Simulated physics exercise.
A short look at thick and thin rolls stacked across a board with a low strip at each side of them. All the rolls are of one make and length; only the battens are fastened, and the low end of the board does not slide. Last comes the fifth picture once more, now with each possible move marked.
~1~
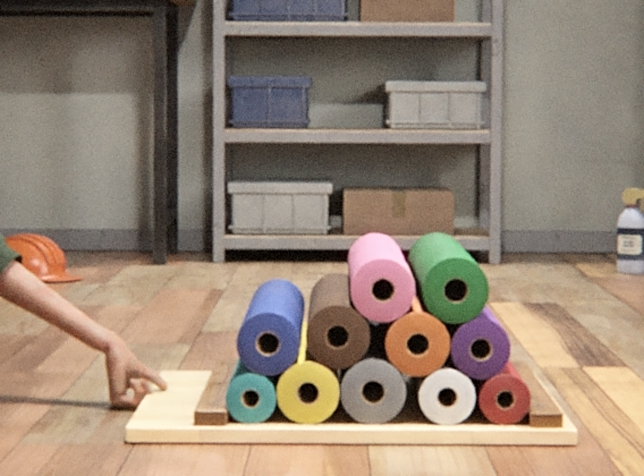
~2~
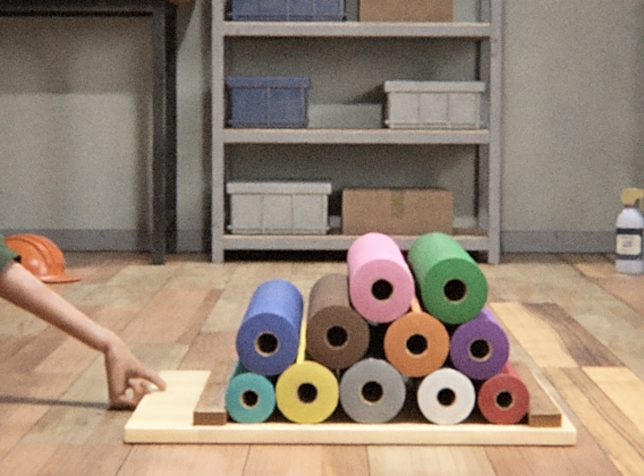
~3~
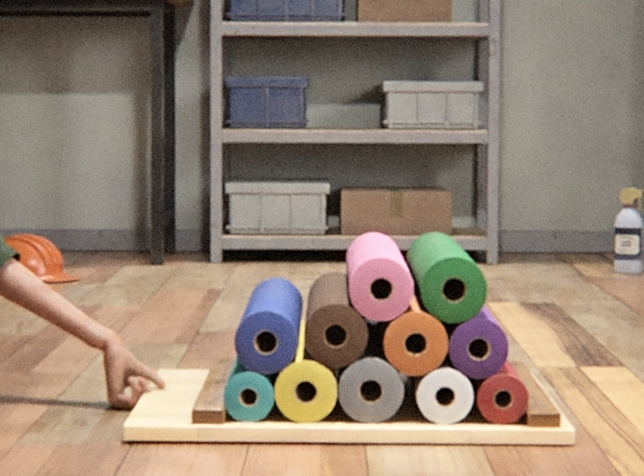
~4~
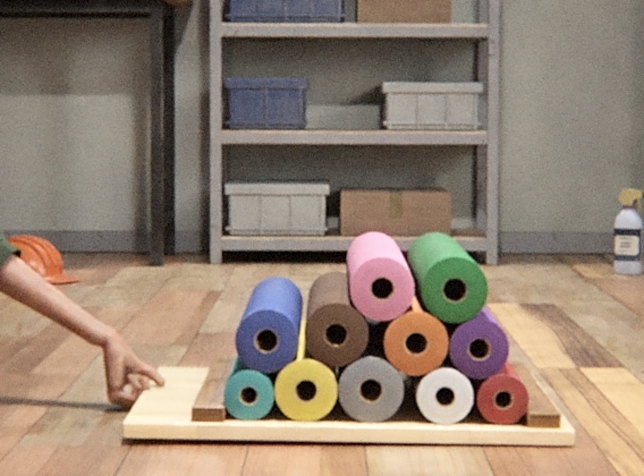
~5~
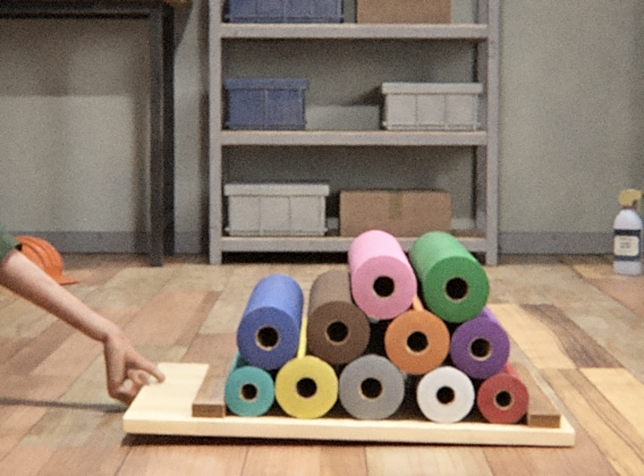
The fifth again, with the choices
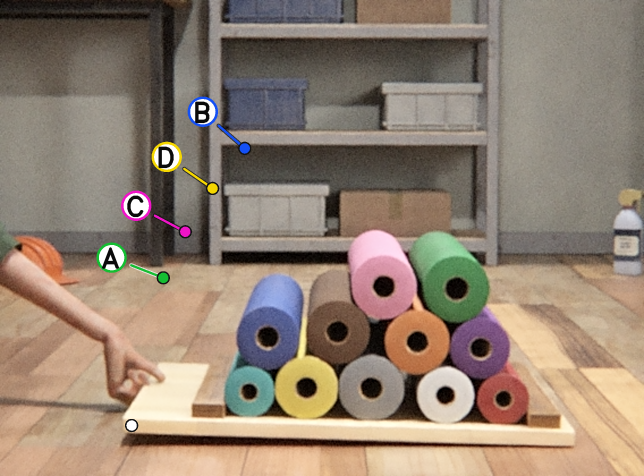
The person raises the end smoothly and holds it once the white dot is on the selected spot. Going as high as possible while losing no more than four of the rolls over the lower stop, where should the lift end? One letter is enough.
The answer is mark C.
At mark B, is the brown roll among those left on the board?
No.
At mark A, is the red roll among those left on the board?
The red roll: Yes.
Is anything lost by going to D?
Yes.
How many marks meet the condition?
Two of the four.
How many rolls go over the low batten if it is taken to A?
It comes to four.
On the marked copy, A at (163, 278); B at (244, 148); C at (186, 232); D at (213, 189); the white dot at (132, 426).
Taking C. A third of the way, board at 16°.
Two thirds of the way, board at 28°.
When it is over, board at 28°, four over the low batten (purple, orange, pink, green).
As for the rest, A four over the low batten (purple, orange, pink, green); B eleven over the low batten; D five over the low batten.
